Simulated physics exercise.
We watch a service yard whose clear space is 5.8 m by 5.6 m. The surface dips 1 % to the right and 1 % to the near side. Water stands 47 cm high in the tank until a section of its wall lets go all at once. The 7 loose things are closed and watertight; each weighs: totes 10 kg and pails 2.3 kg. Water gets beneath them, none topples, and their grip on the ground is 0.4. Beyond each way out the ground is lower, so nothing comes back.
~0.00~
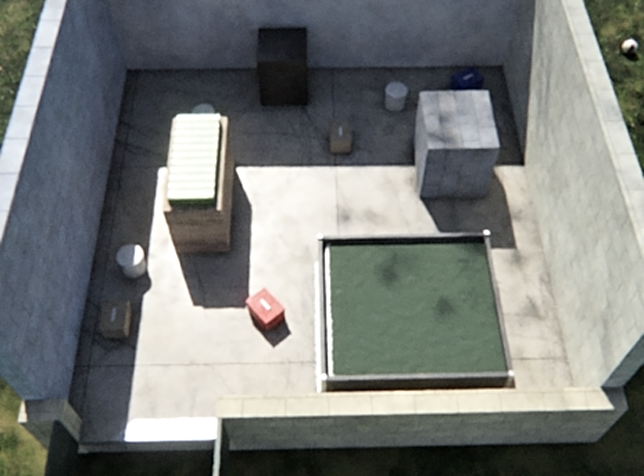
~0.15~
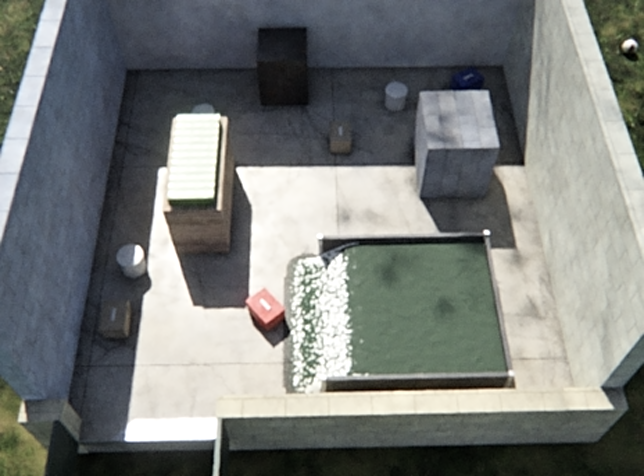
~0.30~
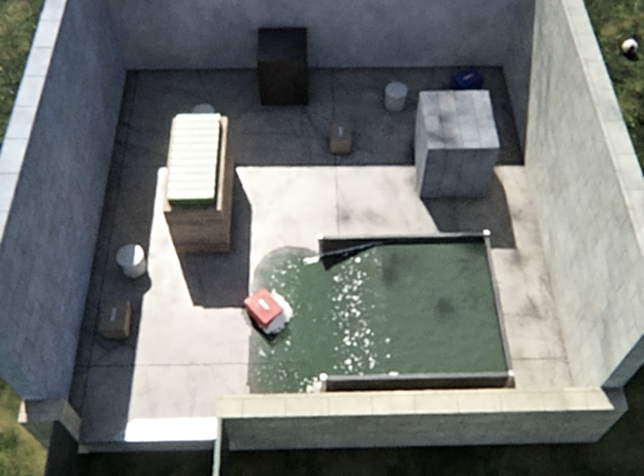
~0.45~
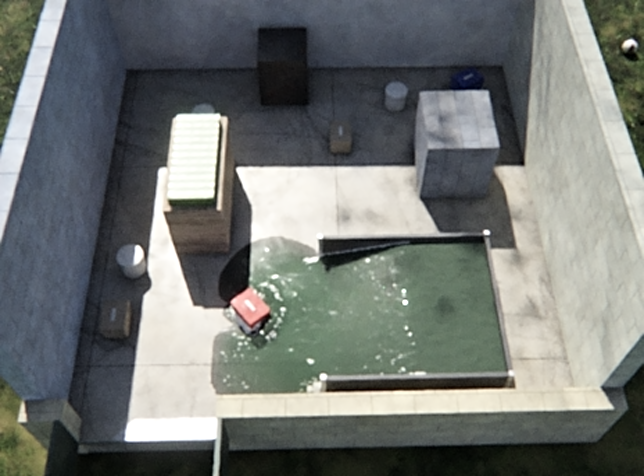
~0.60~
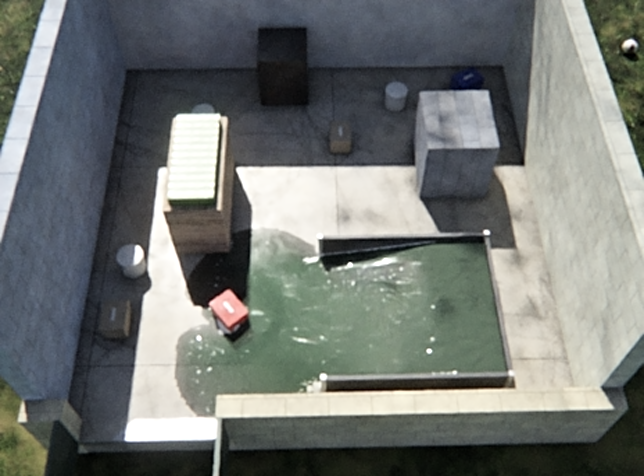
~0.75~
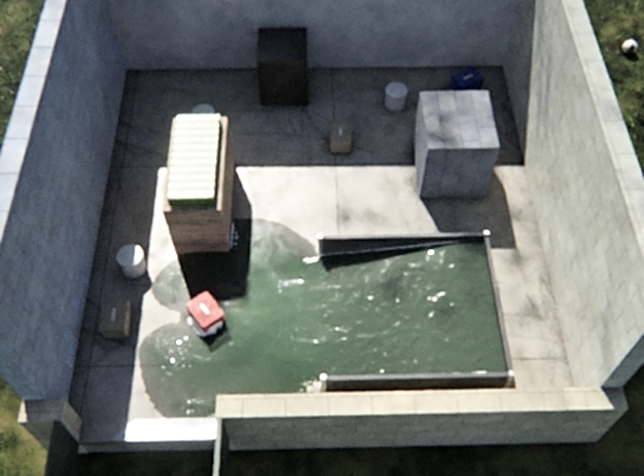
At the start, green water sits inside a low-walled basin in a walled concrete yard, with a red tote lying just left of it. The basin's left side opens and foamy water spreads leftward across the floor, surrounding the tote, then shifting it gradually left while the other objects stay put.
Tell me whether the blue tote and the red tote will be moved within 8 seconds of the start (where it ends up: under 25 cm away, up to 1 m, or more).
The blue tote holds its place, the red tote ends far away.
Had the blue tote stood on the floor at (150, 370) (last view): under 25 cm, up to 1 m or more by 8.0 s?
It travels far.
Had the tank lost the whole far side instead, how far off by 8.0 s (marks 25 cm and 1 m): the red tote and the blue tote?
In that case the red tote barely shifts, the blue tote travels far.
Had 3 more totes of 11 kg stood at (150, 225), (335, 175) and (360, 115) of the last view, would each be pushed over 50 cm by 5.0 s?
In turn: Over, under, short of it.
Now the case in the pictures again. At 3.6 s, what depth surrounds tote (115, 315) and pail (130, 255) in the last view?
About 17 and 4 cm.
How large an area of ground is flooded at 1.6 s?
About 12.0 m2.
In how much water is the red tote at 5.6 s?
Roughly 6 cm.
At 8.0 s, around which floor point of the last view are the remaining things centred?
At about (325, 149).
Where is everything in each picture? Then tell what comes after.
The first picture shows the blue tote at (468, 77), on the bottom; the red tote at (265, 305), on the bottom; 3.5 m2 under water; 0 of 7 have shifted.
The second picture shows the blue tote at (468, 77) rests on the ground; the red tote at (265, 305), on the bottom; 4.3 m2 under water; 0 of 7 have shifted.
The third picture shows the blue tote at (468, 77) rests on the ground; the red tote at (264, 305) rests on the ground; water covers 5.2 m2; 0 of 7 have shifted.
The fourth picture shows the blue tote at (468, 77), on the bottom; the red tote at (250, 306) rests on the ground, 18 cm from its start; water covers 6.2 m2; 1 of 7 have shifted.
The fifth picture shows the blue tote at (468, 77), on the bottom; the red tote at (228, 308) rests on the ground, 44 cm from its start; water covers 7.2 m2; 1 of 7 have shifted.
The sixth picture shows the blue tote at (468, 77), on the bottom; the red tote at (205, 309), on the bottom, 72 cm from its start; 8.2 m2 under water; 1 of 7 have shifted.
After 1.6 s the blue tote is near (468, 77), 0.0 m from its start, aground; the red tote is near (116, 311), 1.8 m from its start, aground; 0 of 7 are out; 2 afloat.
After 3.6 s the blue tote is near (468, 77), 0.0 m from its start, aground; the red tote is near (149, 343), 1.4 m from its start, afloat; 0 of 7 are out; 3 afloat.
After 5.6 s the blue tote is near (468, 77), 0.0 m from its start, aground; the red tote is near (143, 424), 1.9 m from its start, aground; 0 of 7 are out; 2 afloat.
After 8.0 s the blue tote is near (468, 77), 0.0 m from its start, aground; the red tote has gone out; 1 of 7 are out; 2 afloat.
